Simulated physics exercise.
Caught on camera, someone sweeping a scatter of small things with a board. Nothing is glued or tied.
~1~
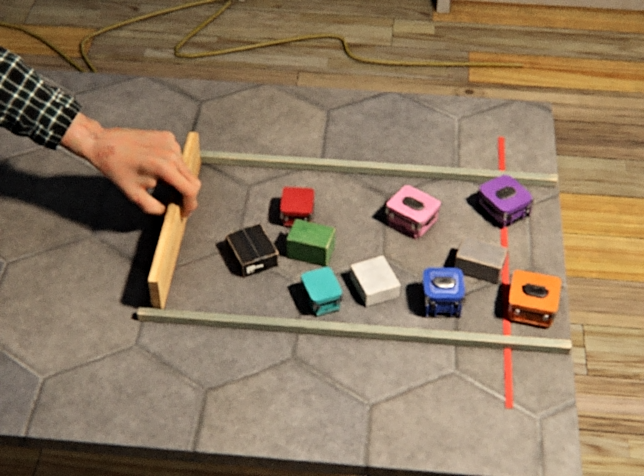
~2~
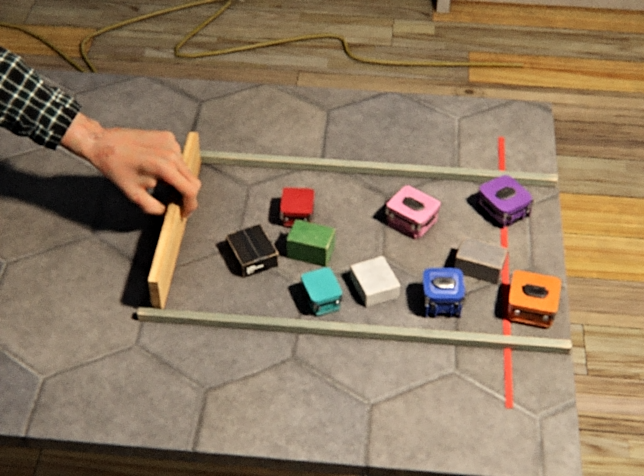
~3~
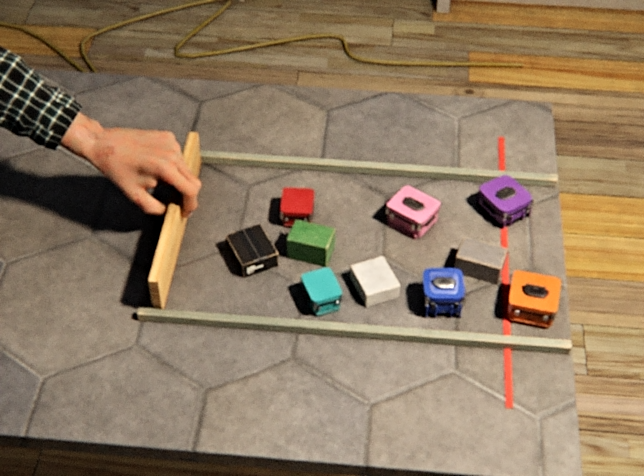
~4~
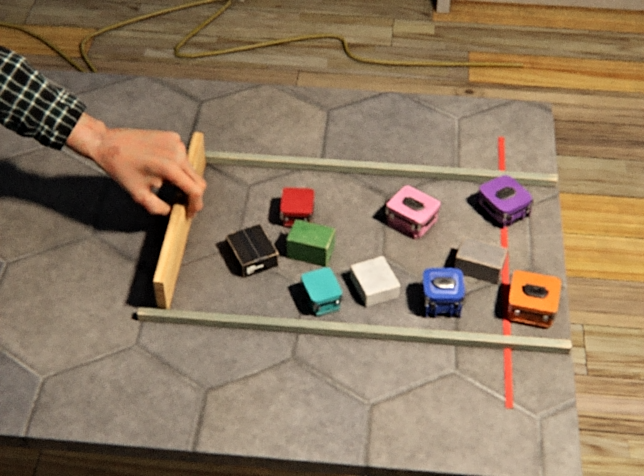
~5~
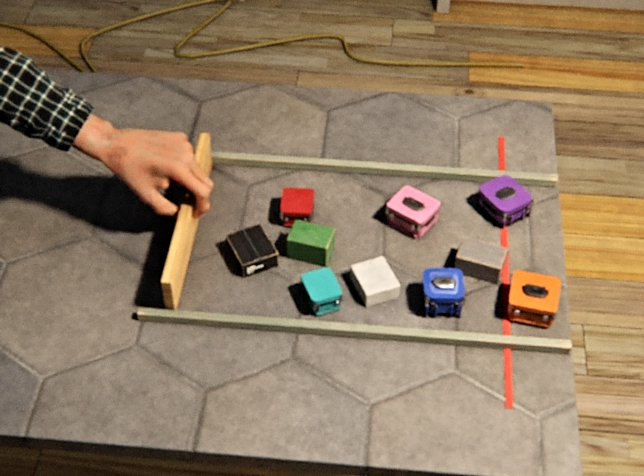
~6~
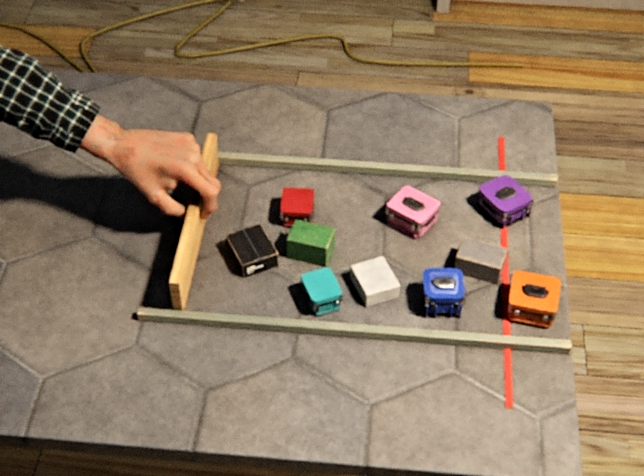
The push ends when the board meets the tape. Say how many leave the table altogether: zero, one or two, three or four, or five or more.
In the end the number that fall off is three or four.
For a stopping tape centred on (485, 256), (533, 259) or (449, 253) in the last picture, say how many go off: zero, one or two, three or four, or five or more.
The falls would be 3 or 4; five or over; 1 or 2.
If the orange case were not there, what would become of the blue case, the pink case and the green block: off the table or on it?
The blue case comes down; the pink case does not fall; the green block is kept.
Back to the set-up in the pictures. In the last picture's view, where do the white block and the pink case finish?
First (566, 303), then (558, 221).
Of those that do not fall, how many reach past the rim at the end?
Overhanging: 2.
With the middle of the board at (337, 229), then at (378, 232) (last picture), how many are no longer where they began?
The counts are 5 and 7.
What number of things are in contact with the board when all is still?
It touches 4.
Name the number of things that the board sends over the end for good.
It comes to 4.
Soon after, none off yet; orange case at rest near (533, 300); purple case at rest near (504, 202); grey block at rest near (481, 260).
At rest, the number that fall off is three or four; fallen, blue case, grey block, purple case and orange case.
